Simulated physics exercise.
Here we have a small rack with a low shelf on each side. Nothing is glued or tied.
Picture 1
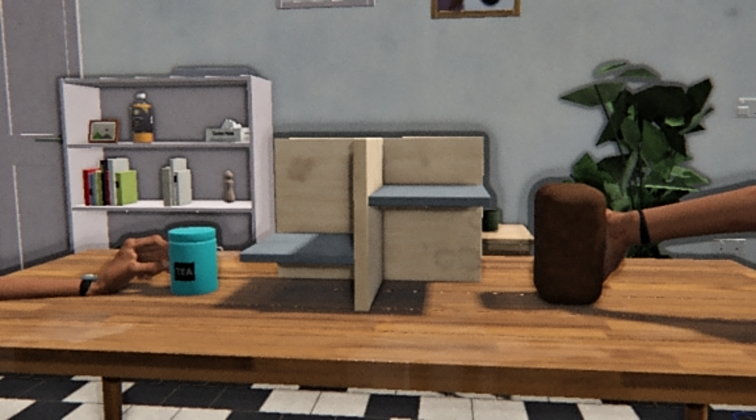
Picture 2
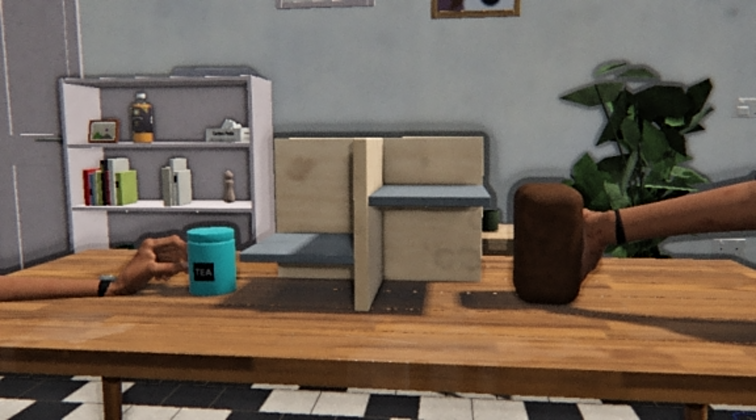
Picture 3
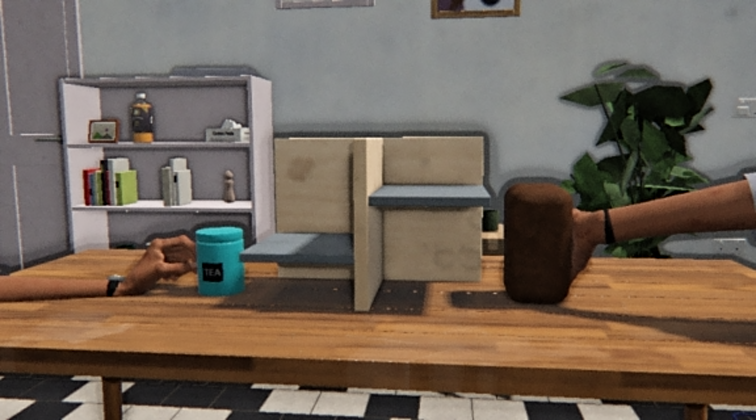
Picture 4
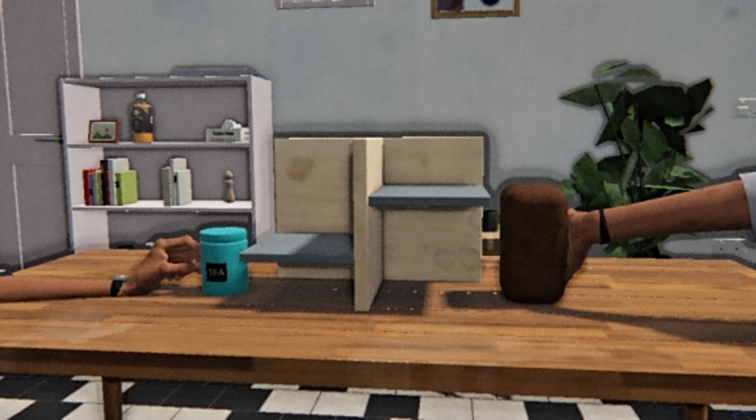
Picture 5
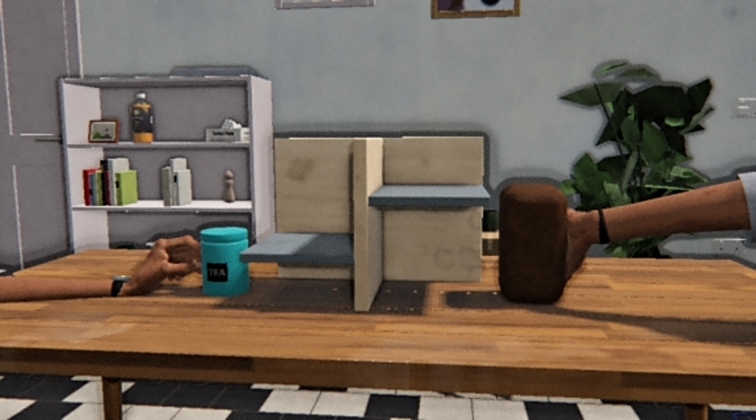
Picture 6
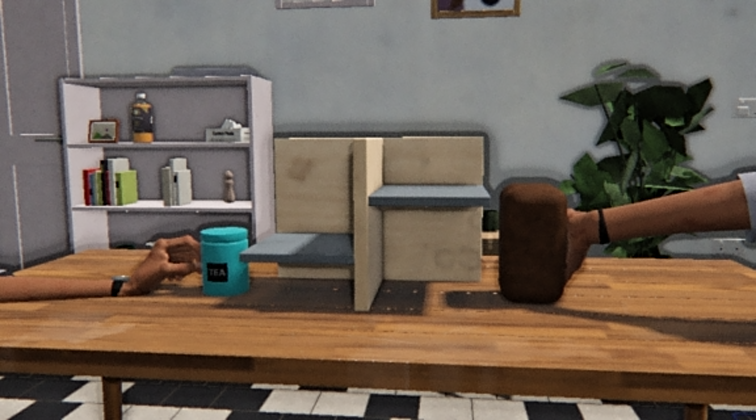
Turquoise tea jar and brown loaf sliding slightly inward along a wooden table, pushed by hands either side of a small rack.
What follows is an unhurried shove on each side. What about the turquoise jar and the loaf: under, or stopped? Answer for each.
The turquoise jar catches on the edge and the loaf catches on the edge.
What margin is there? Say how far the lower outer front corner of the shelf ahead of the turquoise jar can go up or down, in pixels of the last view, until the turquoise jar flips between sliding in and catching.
Roughly 20 pixels up.
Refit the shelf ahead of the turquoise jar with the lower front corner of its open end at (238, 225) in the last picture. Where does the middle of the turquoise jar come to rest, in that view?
Close to (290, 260).
Then, 0.20 s on from there, turquoise jar sliding up to the opening near (231, 261); loaf sliding up to the opening near (524, 243).
In the end, the turquoise jar is too tall, near (237, 261); the loaf is too tall, near (517, 243).
